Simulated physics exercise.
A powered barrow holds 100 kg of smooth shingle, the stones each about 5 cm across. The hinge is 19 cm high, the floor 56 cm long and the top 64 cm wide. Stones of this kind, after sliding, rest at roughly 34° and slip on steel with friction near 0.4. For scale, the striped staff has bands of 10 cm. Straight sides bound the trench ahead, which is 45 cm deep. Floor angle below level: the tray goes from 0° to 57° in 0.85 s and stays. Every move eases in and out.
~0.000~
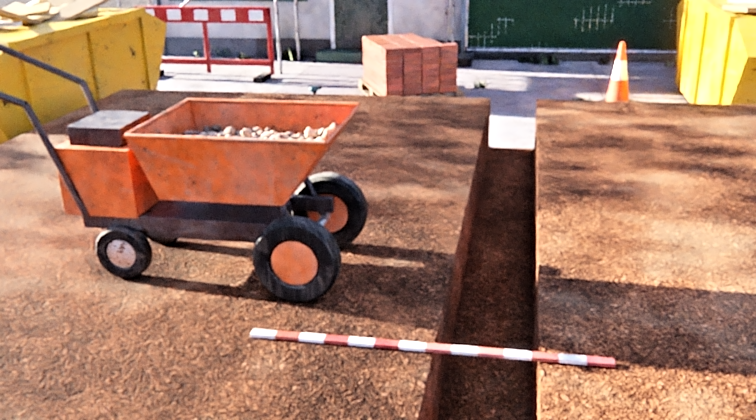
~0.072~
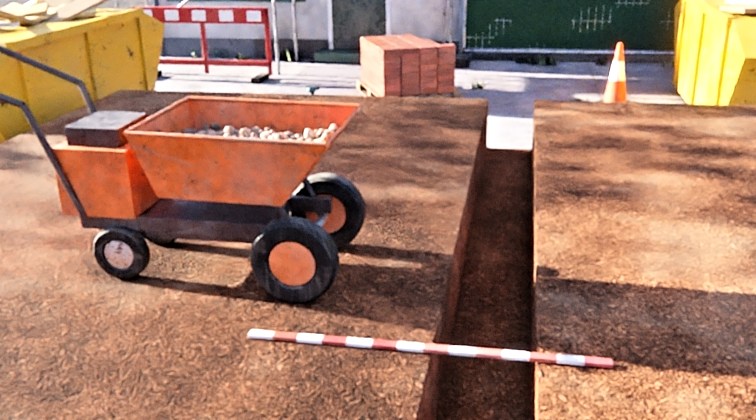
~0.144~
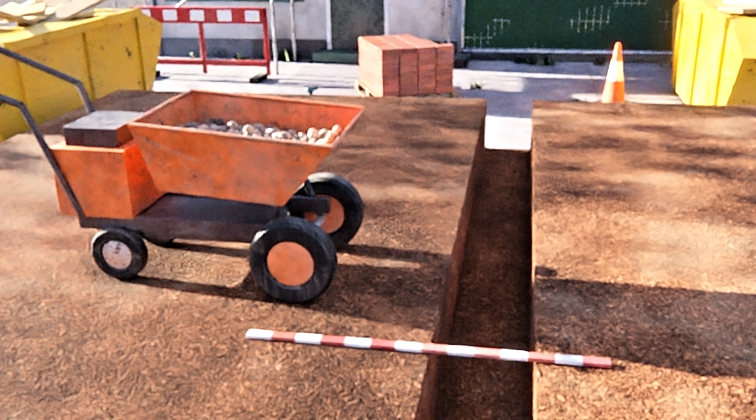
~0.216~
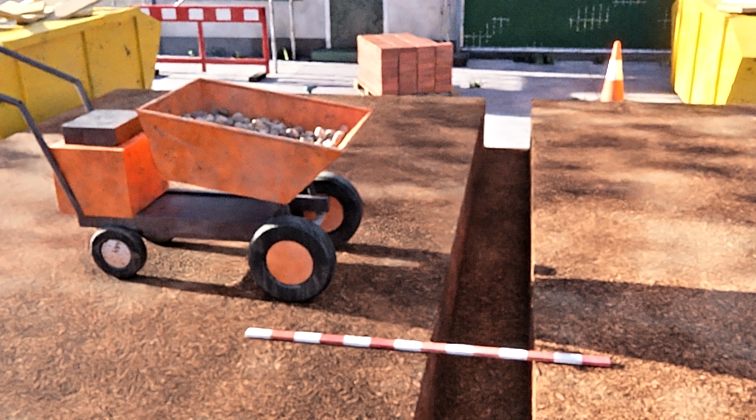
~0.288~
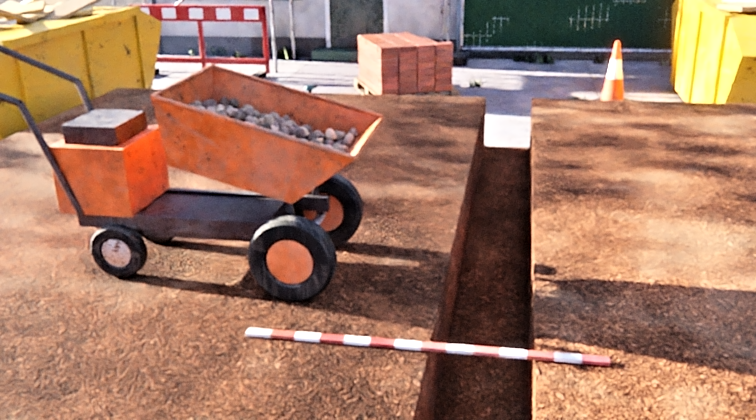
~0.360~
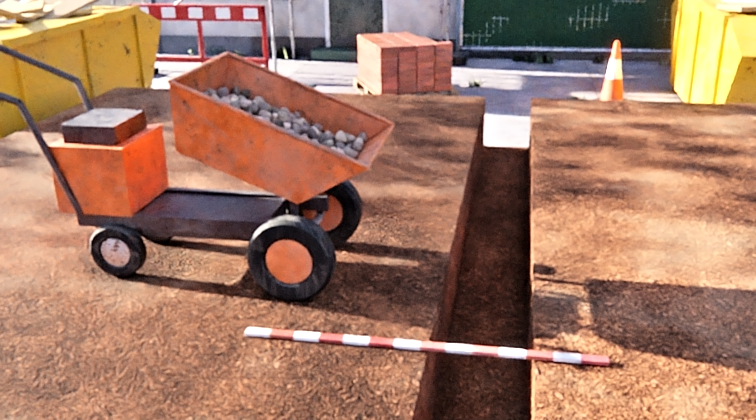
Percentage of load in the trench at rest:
66 %.
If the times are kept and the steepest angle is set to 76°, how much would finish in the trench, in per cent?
Roughly 100%.
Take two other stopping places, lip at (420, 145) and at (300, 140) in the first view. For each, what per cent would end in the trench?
Roughly 25 percent for the first, and 50 percent for the second.
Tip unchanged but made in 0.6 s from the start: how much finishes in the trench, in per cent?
Roughly 65 per cent.
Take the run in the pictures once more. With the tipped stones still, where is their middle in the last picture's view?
Their middle is at about (487, 356).
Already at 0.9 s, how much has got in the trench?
Something like 5 in a hundred.
After 0.6 s the floor is at 48°; 100 % in the tray; the foremost stones are at (388, 192).
After 0.9 s the floor is at 57°; 94 % in the tray, 3 % short of the trench, 3 % in the trench; the foremost stones are at (455, 226).
After 1.3 s the floor is at 57°; 59 % in the tray, 3 % short of the trench, 37 % in the trench; the foremost stones are at (534, 311).
After 3.2 s the floor is at 57°; 30 % in the tray, 4 % short of the trench, 66 % in the trench, 1 % past the trench; the foremost stones are at (560, 321).
